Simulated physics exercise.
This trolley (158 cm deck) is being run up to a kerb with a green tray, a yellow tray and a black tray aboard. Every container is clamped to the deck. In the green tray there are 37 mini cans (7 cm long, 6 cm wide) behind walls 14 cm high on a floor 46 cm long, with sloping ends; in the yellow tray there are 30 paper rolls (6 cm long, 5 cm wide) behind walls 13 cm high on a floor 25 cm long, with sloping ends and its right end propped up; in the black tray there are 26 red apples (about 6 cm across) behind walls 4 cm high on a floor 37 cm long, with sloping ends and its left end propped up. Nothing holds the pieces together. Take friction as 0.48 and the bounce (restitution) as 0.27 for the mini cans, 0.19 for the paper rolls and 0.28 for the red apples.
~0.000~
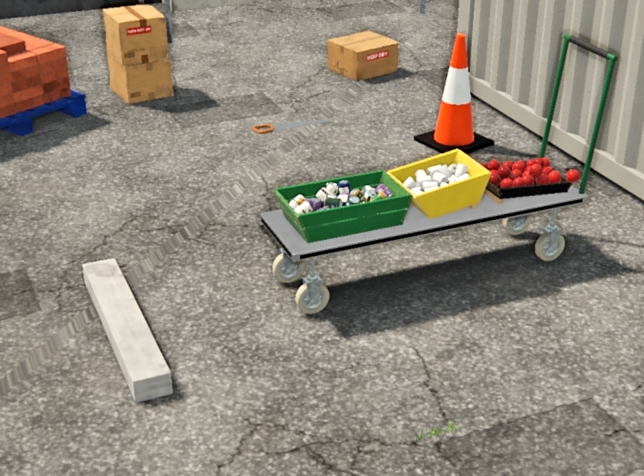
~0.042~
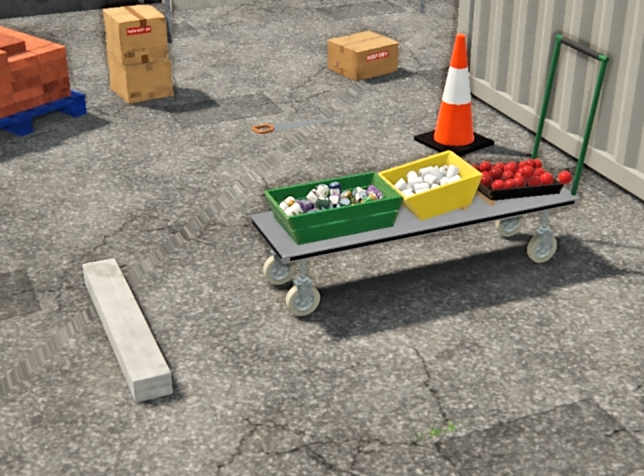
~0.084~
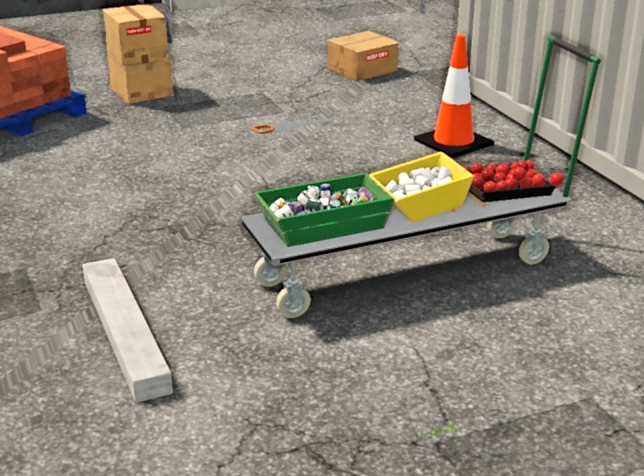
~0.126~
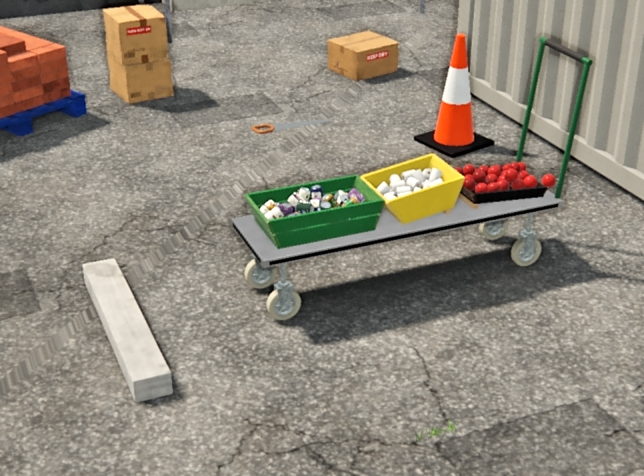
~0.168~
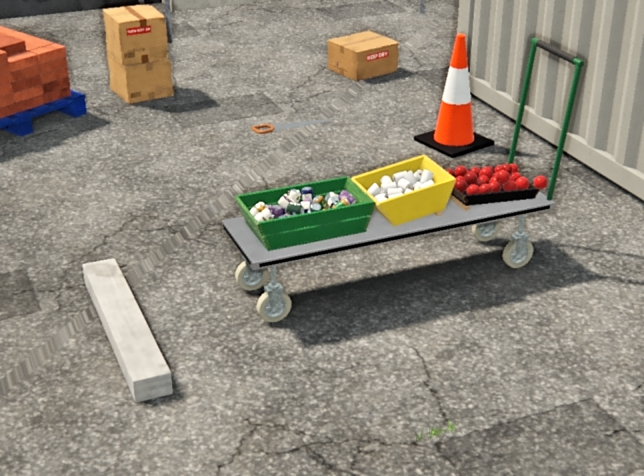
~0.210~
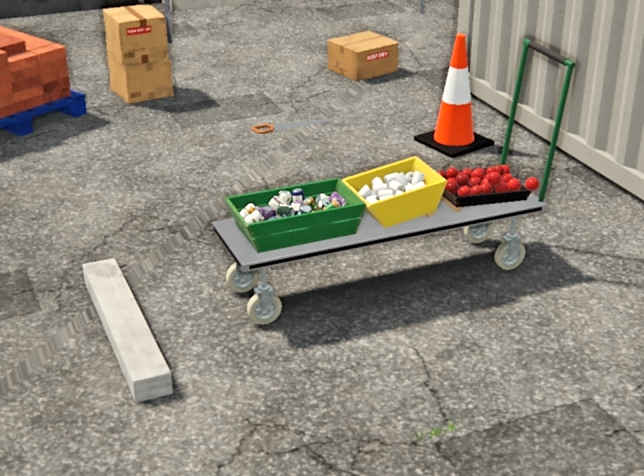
A flat trolley carrying a green tray of small cans, a yellow tray of white rolls and a black tray of red apples rolled slowly a short way left across the tarmac, past an orange cone.
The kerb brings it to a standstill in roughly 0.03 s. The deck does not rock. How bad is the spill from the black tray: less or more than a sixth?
Out of the black tray go less than a sixth of the red apples.
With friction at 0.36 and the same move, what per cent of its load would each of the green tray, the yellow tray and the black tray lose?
In that case green tray 0, yellow tray 0, black tray 0 per cent.
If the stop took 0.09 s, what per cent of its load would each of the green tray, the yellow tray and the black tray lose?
In that case green tray 0, yellow tray 0, black tray 0 per cent.
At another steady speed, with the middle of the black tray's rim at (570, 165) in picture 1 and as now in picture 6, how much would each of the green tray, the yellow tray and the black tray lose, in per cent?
In that case green tray 0, yellow tray 10, black tray 30 per cent.
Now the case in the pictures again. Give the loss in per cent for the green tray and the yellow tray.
Green tray 0, yellow tray 0 per cent.
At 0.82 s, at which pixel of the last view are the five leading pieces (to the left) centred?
At about (154, 241).
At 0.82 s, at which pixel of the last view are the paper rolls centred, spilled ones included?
Around (299, 213).
After 0.60 s, the wheels strike.
After 0.70 s, 0 of 37 out of the green tray, 0 of 30 out of the yellow tray and 0 of 26 out of the black tray.
After 0.82 s, 0 of 37 out of the green tray, 0 of 30 out of the yellow tray and 1 of 26 out of the black tray.
After 1.05 s, 0 of 37 out of the green tray, 0 of 30 out of the yellow tray and 1 of 26 out of the black tray.
When it is over (at 1.55 s), 0 of 37 out of the green tray, 0 of 30 out of the yellow tray and 1 of 26 out of the black tray. Asked share, 1 of 26, 4 per cent.
